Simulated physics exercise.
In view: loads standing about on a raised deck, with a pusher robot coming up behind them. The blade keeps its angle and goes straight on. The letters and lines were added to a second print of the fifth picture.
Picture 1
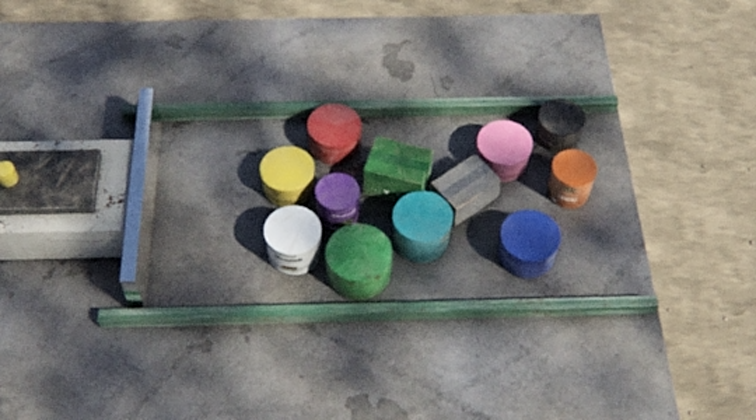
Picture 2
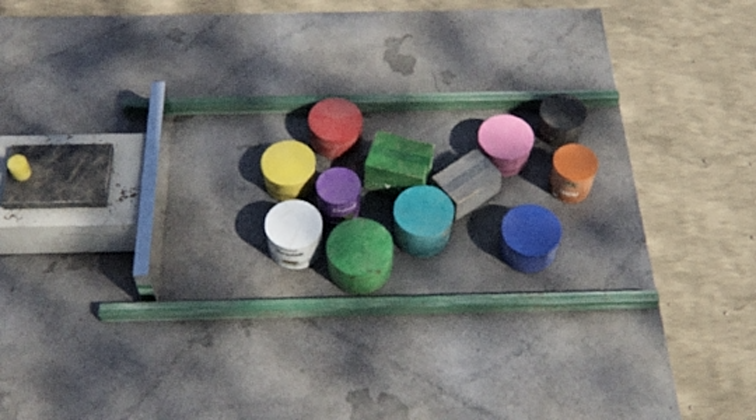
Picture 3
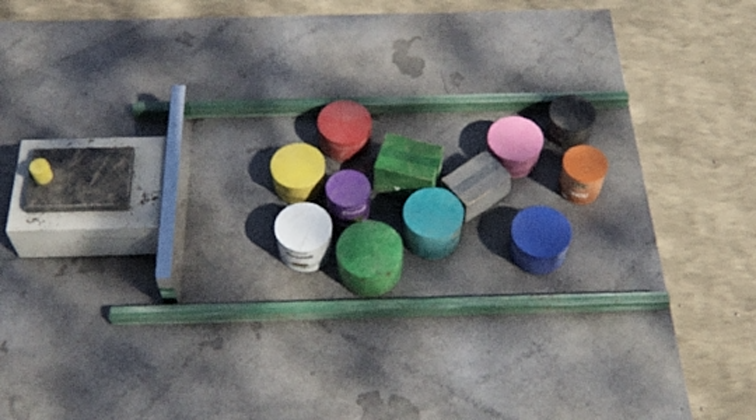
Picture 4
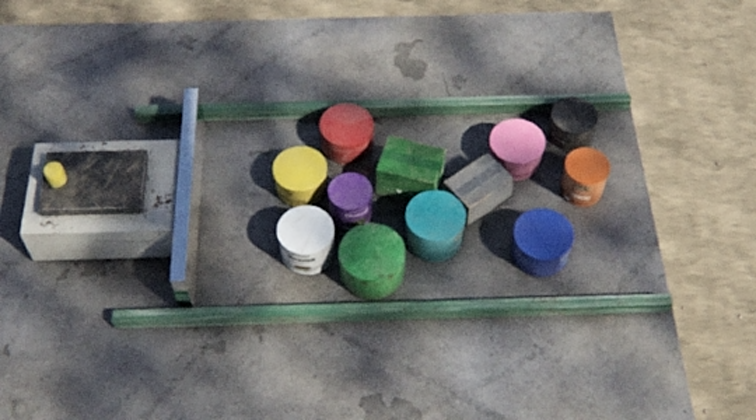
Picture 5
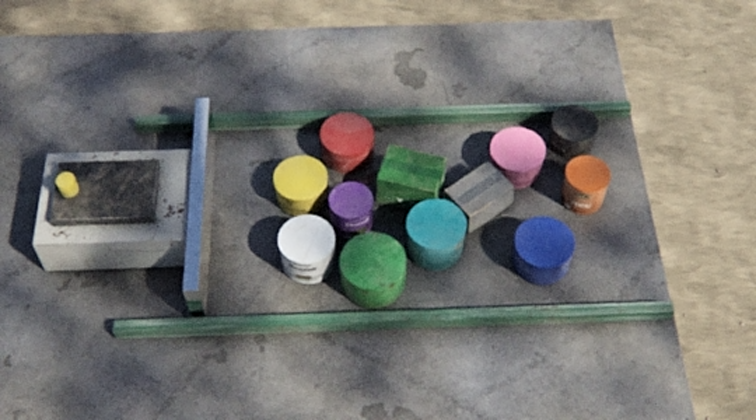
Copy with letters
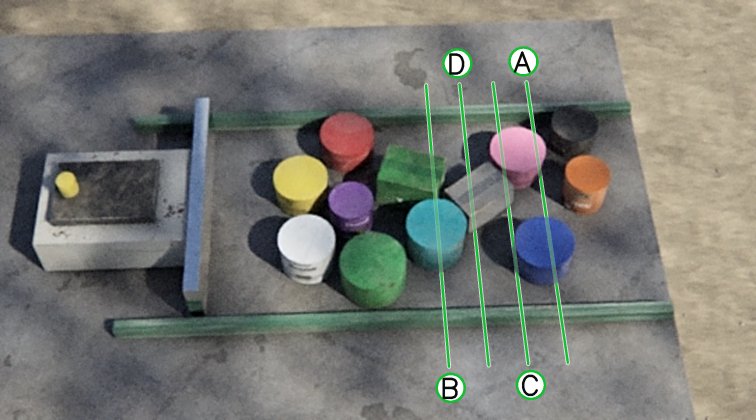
The video shows a white robot with a blue front bar moving slowly right between two green rails on a grey deck, approaching a group of colourful pails and blocks, which stay in place as the gap narrows.
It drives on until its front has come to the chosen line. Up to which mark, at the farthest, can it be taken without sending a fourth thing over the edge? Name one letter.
It can go as far as C.
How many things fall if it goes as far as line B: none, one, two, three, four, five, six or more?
In all, none.
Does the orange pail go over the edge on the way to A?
Yes.
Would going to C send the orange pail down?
By then, yes.
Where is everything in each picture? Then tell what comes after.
Yellow pail (288, 178); orange pail (572, 179); green box (398, 172), in the first frame.
Robot (66, 175); blue pail (530, 239), in the second frame.
Robot (89, 178); red canister (345, 131), in the third frame.
Robot (102, 181); grey parcel (477, 189), in the fourth frame.
Robot (114, 191); turquoise pail (436, 235); purple pail (351, 210); pink pail (516, 158), in the fifth frame.
On the marked copy, A at (545, 211); B at (437, 214); C at (509, 212); D at (473, 213).
With C. Early on, robot (226, 187); red canister (351, 140); green canister (398, 276).
Further on, robot (339, 184); black pail (597, 128); pink pail (551, 141).
At the end, robot (426, 181); orange pail over the edge; black pail over the edge; two fallen.
As for the rest, A drops four; B is within the limit but short; D is within the limit but short.
